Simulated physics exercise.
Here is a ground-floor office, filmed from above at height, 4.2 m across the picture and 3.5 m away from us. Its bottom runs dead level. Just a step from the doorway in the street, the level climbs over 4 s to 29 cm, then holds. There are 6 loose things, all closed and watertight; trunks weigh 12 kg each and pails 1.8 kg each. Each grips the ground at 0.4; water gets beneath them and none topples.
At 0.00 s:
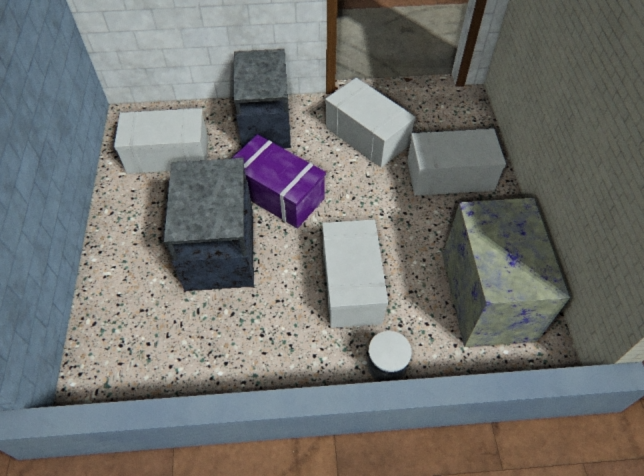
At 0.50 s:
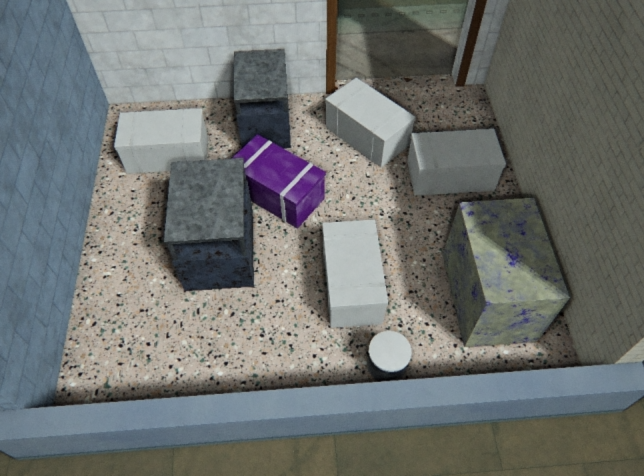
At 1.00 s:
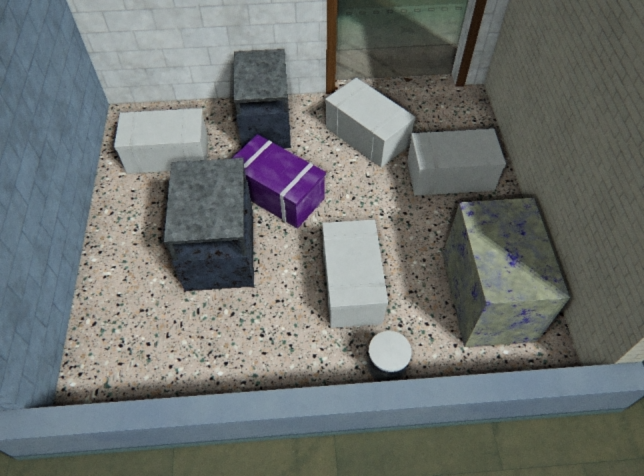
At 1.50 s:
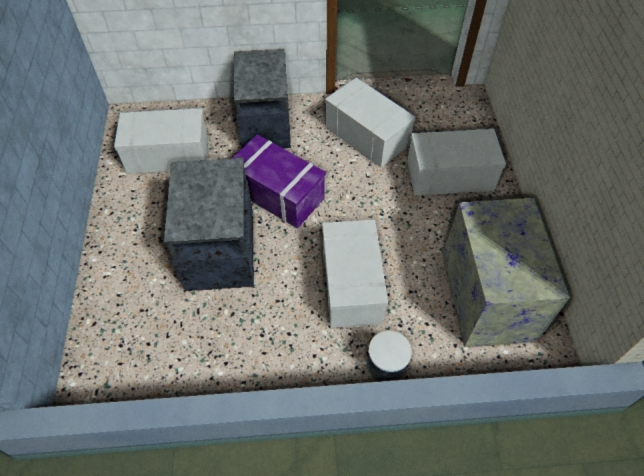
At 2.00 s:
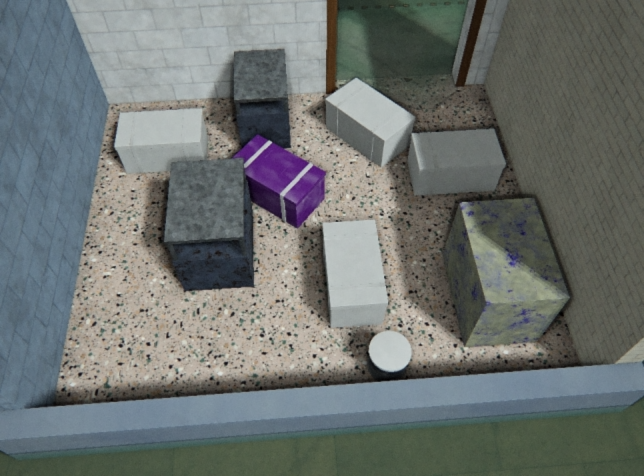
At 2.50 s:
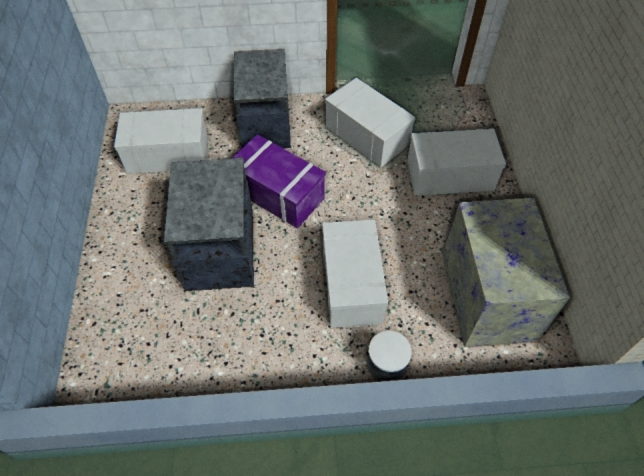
Greenish water spread over the tiled ground outside the room and deepened, then crept just inside through the doorway at the back, while the purple trunk and the pale and dark blocks stayed still.
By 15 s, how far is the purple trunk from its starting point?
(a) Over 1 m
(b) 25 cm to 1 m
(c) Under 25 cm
25 cm to 1 m (b).
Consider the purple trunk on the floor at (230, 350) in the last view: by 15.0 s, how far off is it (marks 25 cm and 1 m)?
Here it heads a good way off.
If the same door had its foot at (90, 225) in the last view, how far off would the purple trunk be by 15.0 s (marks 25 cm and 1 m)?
Then the purple trunk would have gone a long way.
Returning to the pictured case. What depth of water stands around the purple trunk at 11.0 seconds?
Somewhere close to 19 cm.
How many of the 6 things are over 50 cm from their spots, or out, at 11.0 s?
I count 5 of them.
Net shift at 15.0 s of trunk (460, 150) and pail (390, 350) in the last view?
Respectively 80 and 400 centimetres.
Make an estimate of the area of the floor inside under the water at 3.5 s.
About 3.5 m2 is covered.
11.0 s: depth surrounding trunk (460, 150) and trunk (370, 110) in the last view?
Close to 22 and 16 centimetres.
After 3.5 s the purple trunk is near (275, 168), 0.0 m from its start, aground; 0 afloat.
After 6.8 s the purple trunk is near (268, 172), 0.1 m from its start, aground; 4 afloat.
After 11.0 s the purple trunk is near (189, 157), 0.8 m from its start, afloat; 6 afloat.
After 15.0 s the purple trunk is near (325, 139), 0.5 m from its start, afloat; 6 afloat.
